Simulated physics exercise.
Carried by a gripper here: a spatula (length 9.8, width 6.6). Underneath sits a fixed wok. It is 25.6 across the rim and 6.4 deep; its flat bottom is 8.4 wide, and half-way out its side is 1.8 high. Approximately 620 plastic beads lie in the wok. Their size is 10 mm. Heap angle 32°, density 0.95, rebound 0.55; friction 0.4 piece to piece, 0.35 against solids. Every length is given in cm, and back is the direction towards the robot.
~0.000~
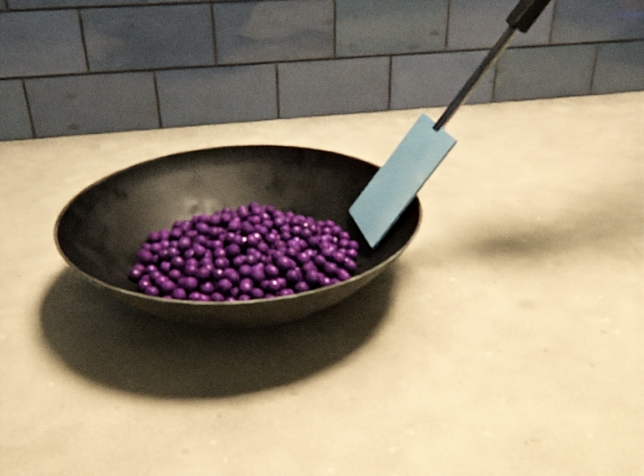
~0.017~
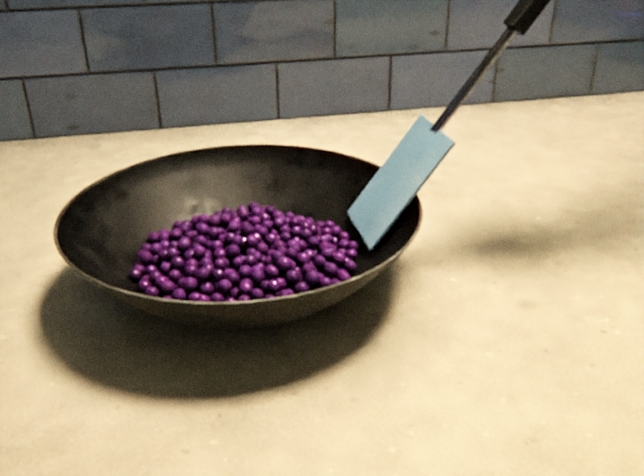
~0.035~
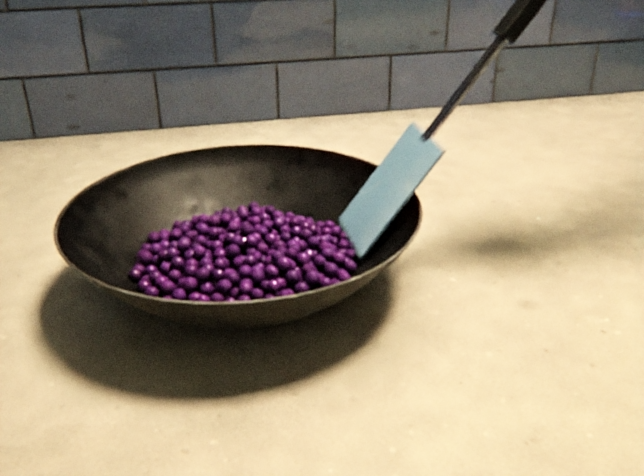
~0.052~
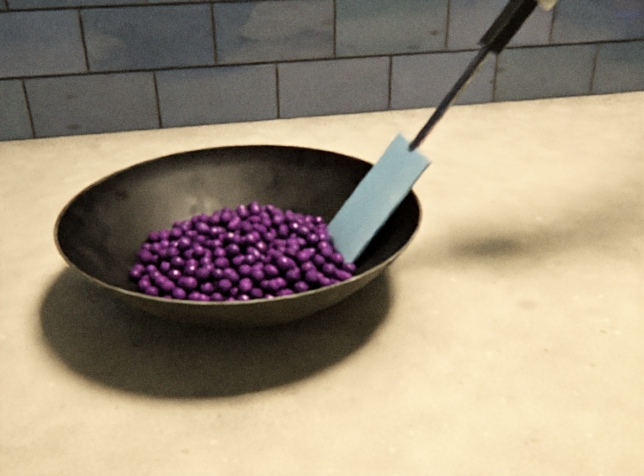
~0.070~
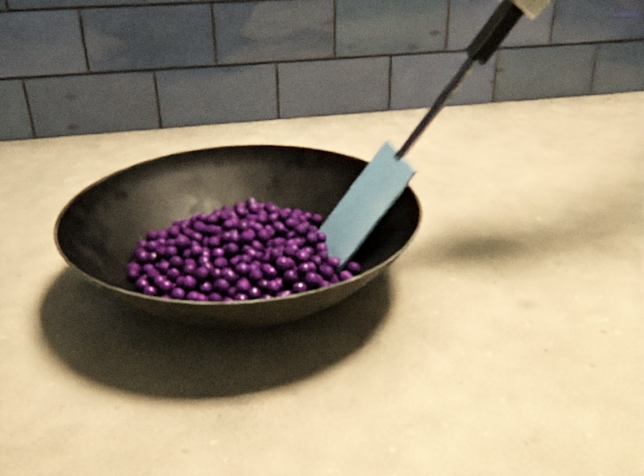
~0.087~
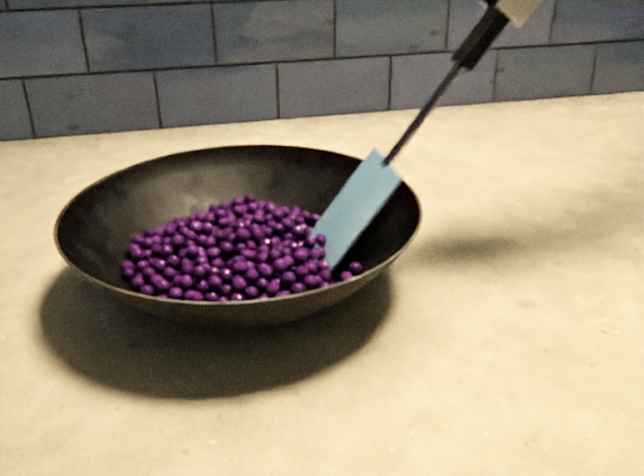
A light blue spatula held by a gripper moved down and left from the right side of a black wok, pushing into the heap of purple beads and shifting some slightly left.
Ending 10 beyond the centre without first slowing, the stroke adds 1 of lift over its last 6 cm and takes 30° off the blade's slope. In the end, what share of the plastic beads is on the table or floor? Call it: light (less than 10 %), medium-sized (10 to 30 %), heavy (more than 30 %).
It comes out medium-sized.
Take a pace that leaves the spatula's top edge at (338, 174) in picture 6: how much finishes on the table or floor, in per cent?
That share would be about 40 percent.
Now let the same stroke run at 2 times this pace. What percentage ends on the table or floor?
Estimate: Approx. 40 %.
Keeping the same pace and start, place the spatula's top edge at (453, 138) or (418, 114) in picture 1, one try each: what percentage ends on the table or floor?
First try roughly 20 percent, second try roughly 30 percent.
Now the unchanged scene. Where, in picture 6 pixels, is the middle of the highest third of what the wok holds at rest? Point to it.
It is centred around (139, 254).
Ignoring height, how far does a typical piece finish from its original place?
It comes out at about 4 cm.
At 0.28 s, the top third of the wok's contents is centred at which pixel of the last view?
(129, 234).
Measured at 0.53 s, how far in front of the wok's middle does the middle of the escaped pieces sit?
Roughly 18 centimetres ahead.
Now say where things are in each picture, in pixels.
In the first frame, the spatula top edge at (440, 126), sloping 53°; upper third of the load around (246, 248), from x 135 to 355, top at y 205; 620 in the wok.
In the second frame, the spatula top edge at (438, 127), sloping 53°; upper third of the load around (246, 248), from x 135 to 355, top at y 205.
In the third frame, the spatula top edge at (428, 136), sloping 53°; upper third of the load around (246, 249), from x 135 to 350, top at y 205.
In the fourth frame, the spatula top edge at (415, 146), sloping 53°; upper third of the load around (250, 249), from x 135 to 350, top at y 205.
In the fifth frame, the spatula top edge at (401, 155), sloping 53°; upper third of the load around (247, 249), from x 135 to 355, top at y 205.
In the sixth frame, the spatula top edge at (388, 162), sloping 53°; upper third of the load around (240, 249), from x 125 to 355, top at y 200; 620 in the wok.
After 0.18 s, sloping 53°, highest piece 6 above the table; 620 in the wok.
After 0.28 s, sloping 43°, highest piece 8 above the table; 620 in the wok.
After 0.53 s, sloping 23°, highest piece 8 above the table; 493 in the wok, 120 on the table or floor, 7 on the blade or in flight.
After 1.58 s, sloping 23°, highest piece 7 above the table; 491 in the wok, 129 on the table or floor.
In the end, 491 in the wok, 129 on the table or floor. That is 21 % on the table or floor.
